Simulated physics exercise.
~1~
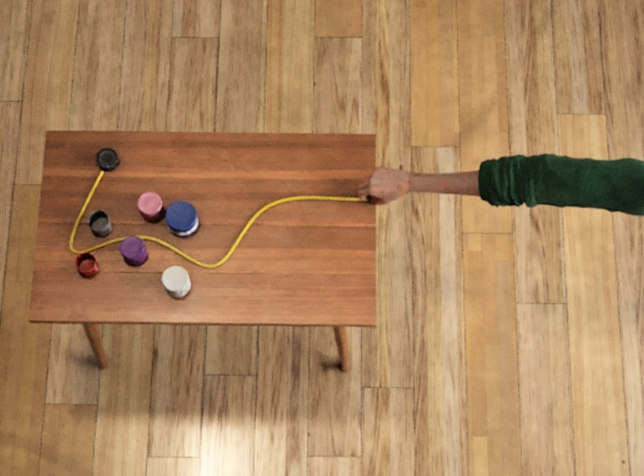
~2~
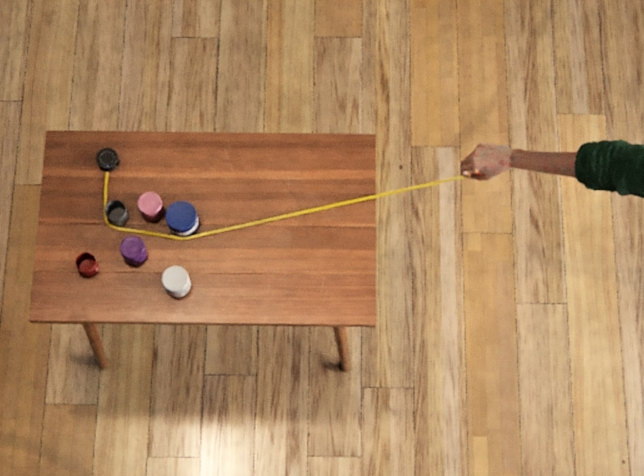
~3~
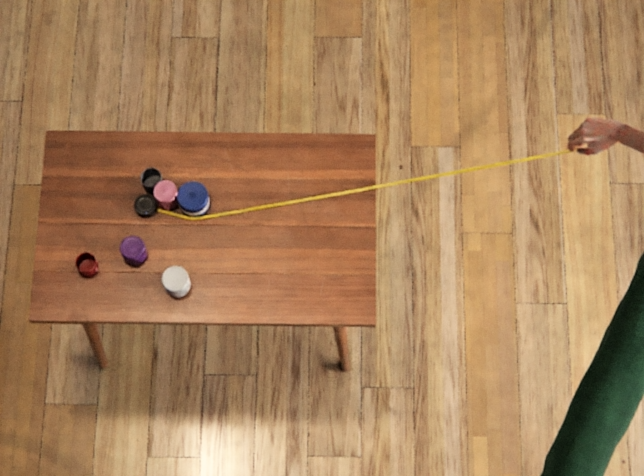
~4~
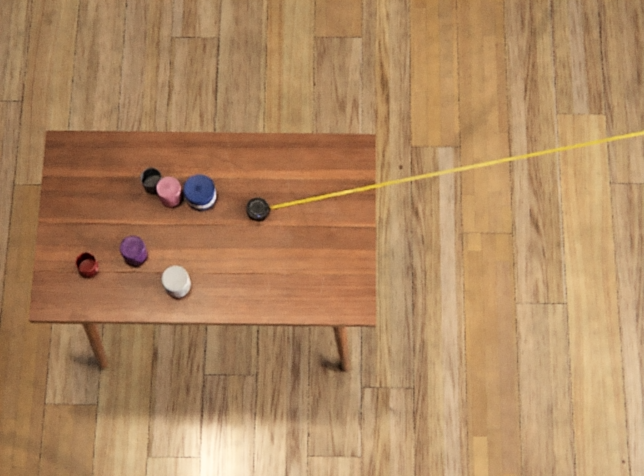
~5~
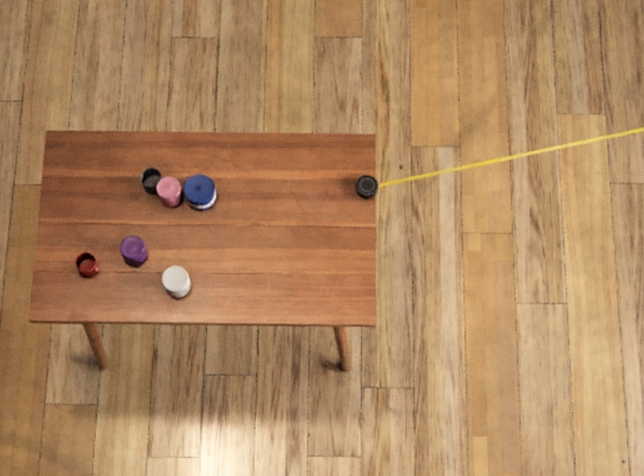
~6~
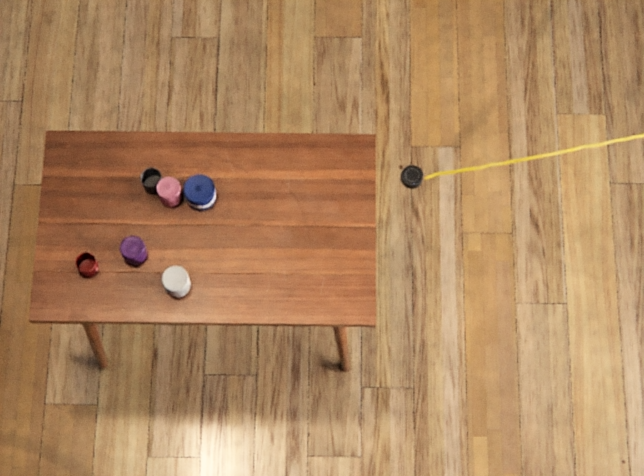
Hand pulling a yellow cord rightward, dragging a black disc past small tubs, nudging some together, until it leaves the wooden table.
